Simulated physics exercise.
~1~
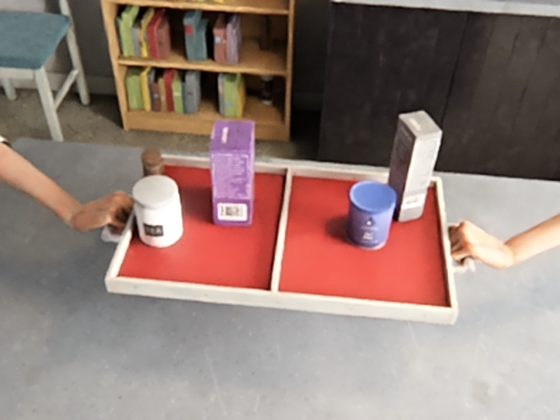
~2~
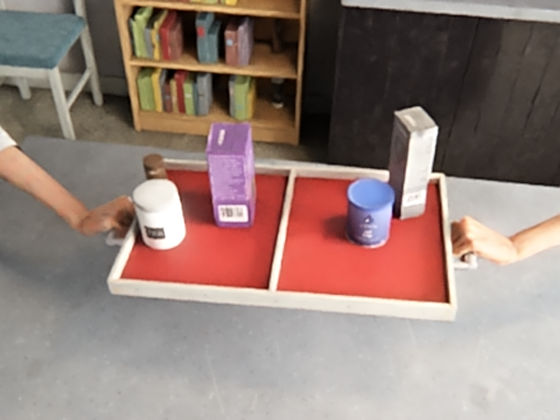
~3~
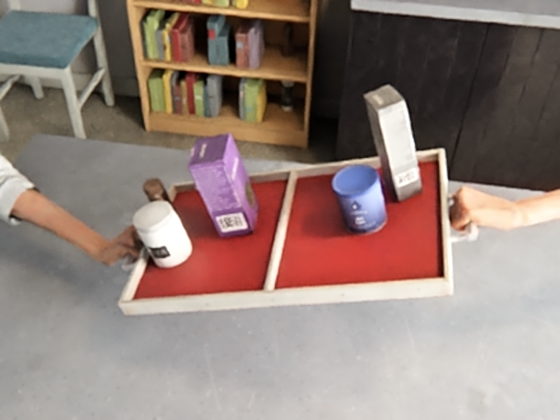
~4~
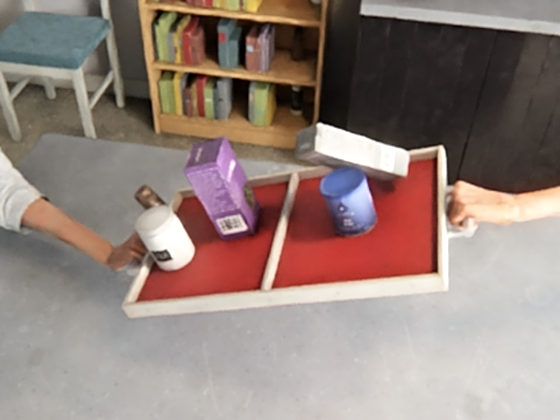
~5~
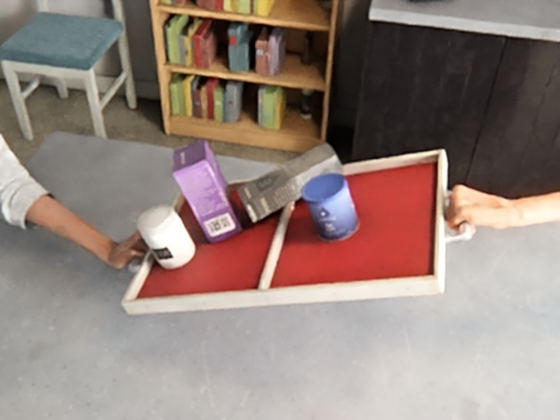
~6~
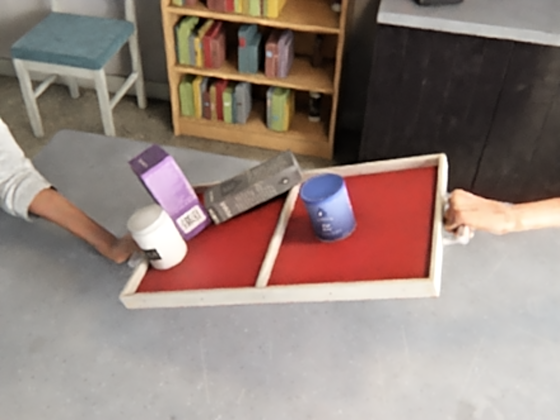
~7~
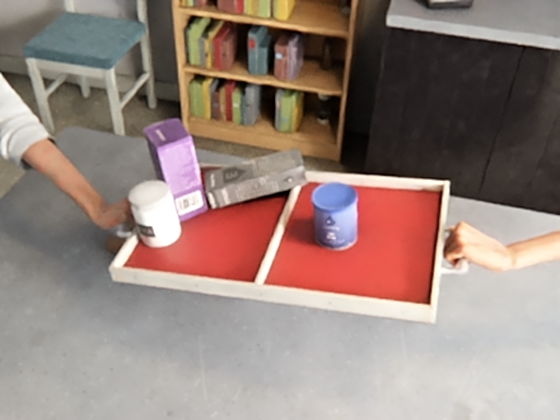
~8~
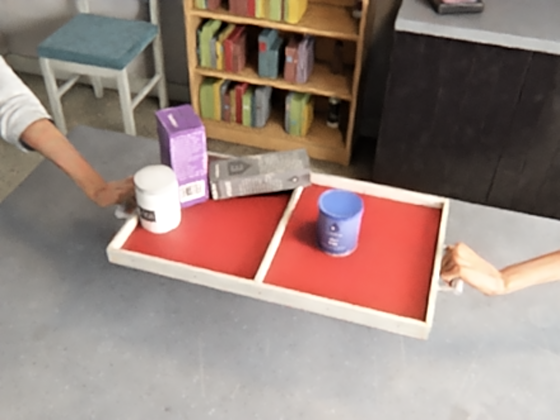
A tall grey carton toppled and slid left against the purple one as two hands tipped a red tray down to the left, and a small brown shaker went off; once levelled, the carton lay flat while the tin, jar and purple carton stood.
